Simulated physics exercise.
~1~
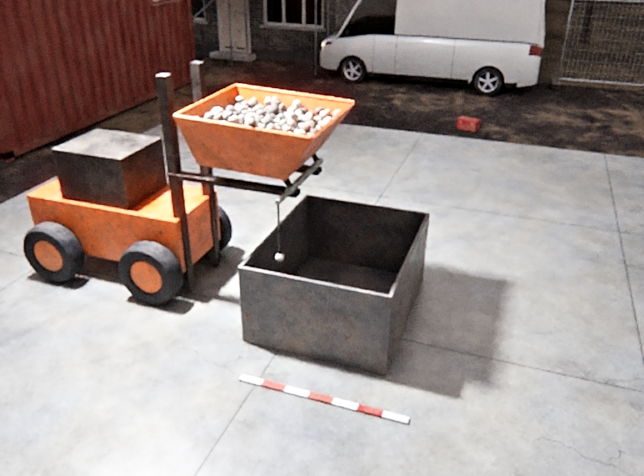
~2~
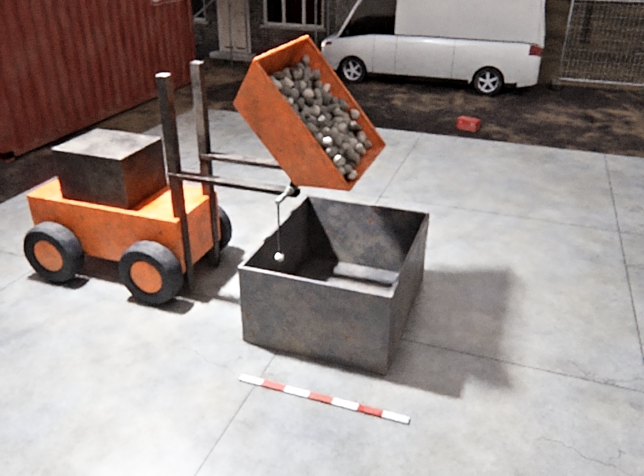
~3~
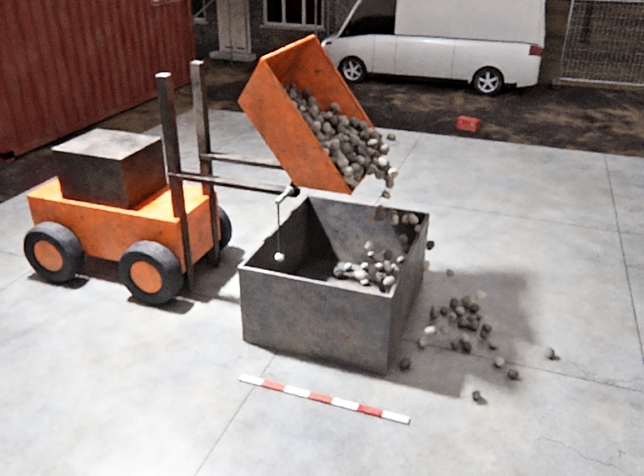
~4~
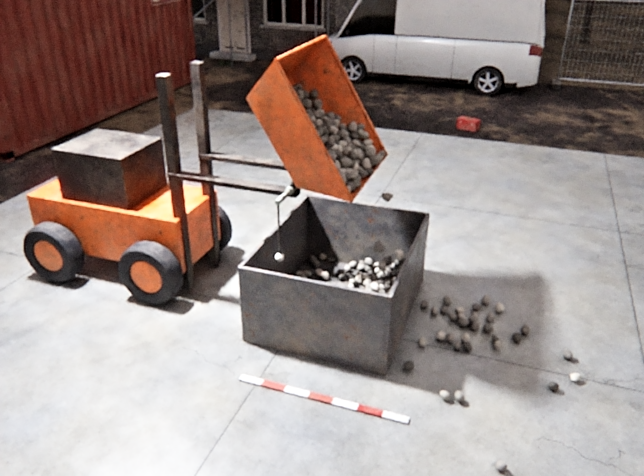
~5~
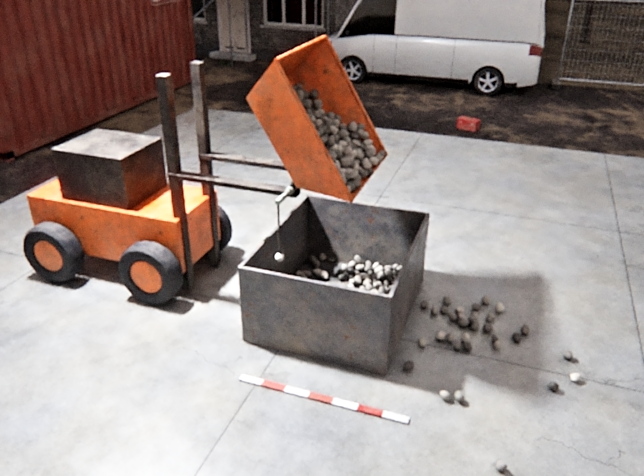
Orange skip on a fork truck tipping river cobbles into a grey bin, some scattering on concrete, many staying in the skip.
